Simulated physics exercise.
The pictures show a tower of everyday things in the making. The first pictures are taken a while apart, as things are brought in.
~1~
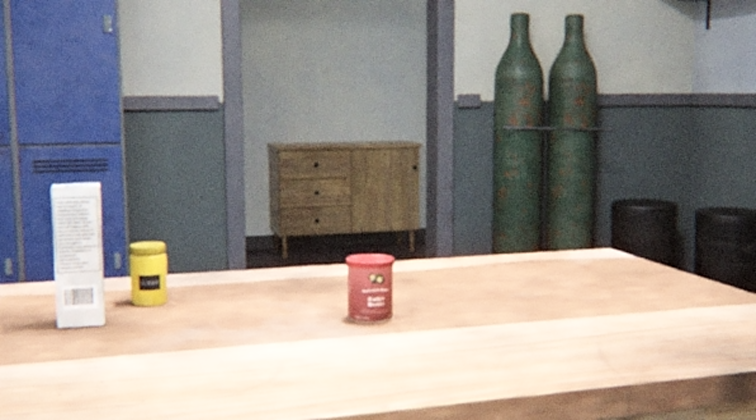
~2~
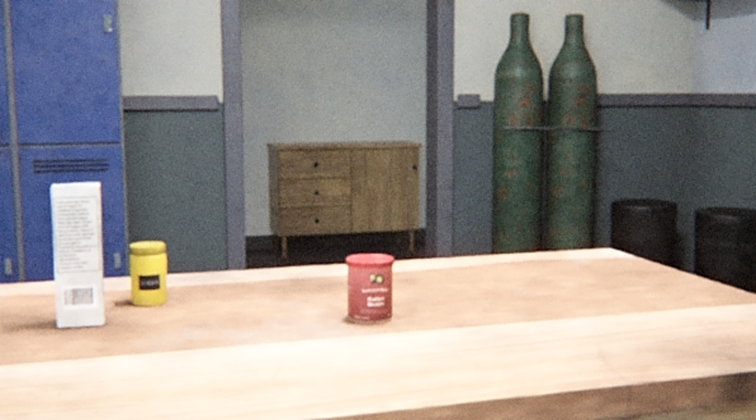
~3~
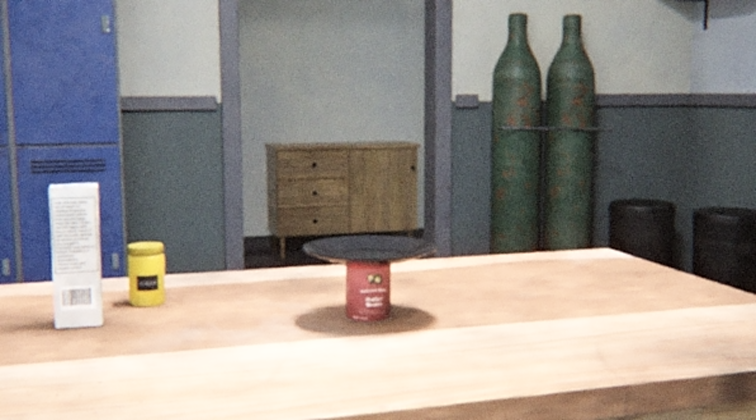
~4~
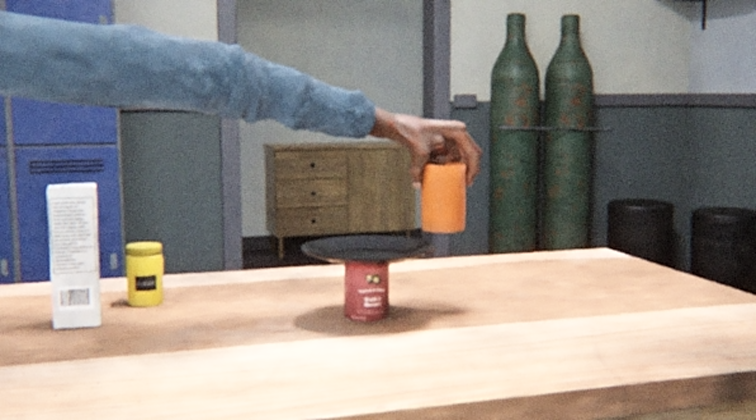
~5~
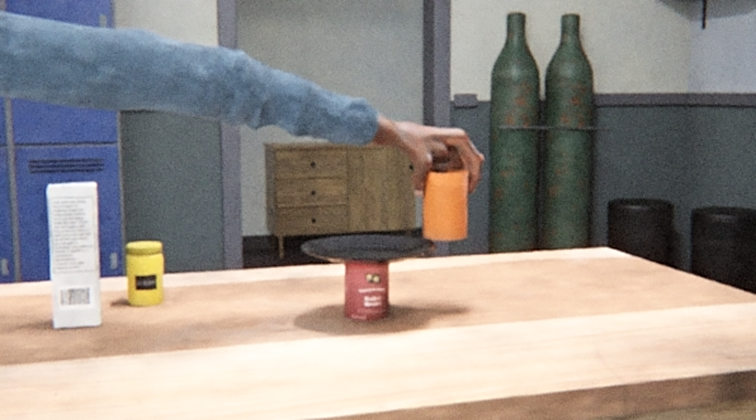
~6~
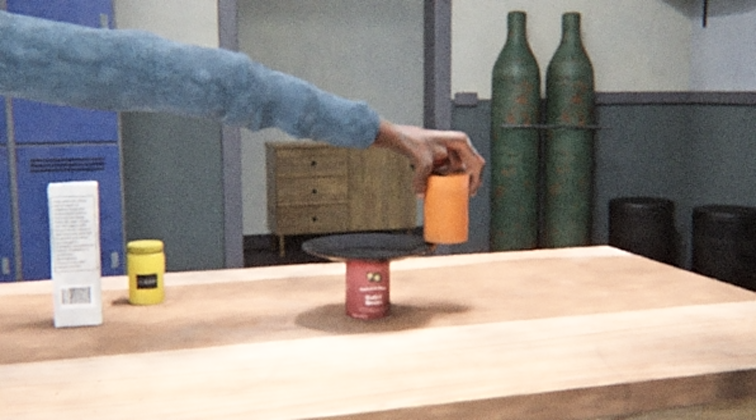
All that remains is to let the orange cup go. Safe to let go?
Here the pile loses its balance.
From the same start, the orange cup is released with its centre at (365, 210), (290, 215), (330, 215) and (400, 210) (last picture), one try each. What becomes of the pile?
In the first case it keeps its balance; in the second case it loses its balance; in the third case it keeps its balance; in the fourth case it holds.
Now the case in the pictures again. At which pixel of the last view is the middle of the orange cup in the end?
Around (484, 287).
Then, 0.30 s past the last view, orange cup now fallen.
Then, 0.40 s past the last view, things are still on the move.
Then, 1.40 s past the last view, nothing new.
Finally, fallen, orange cup; the other 4 still in place. Final places as the last picture's camera would see them, orange cup near (485, 287). The pile comes apart.
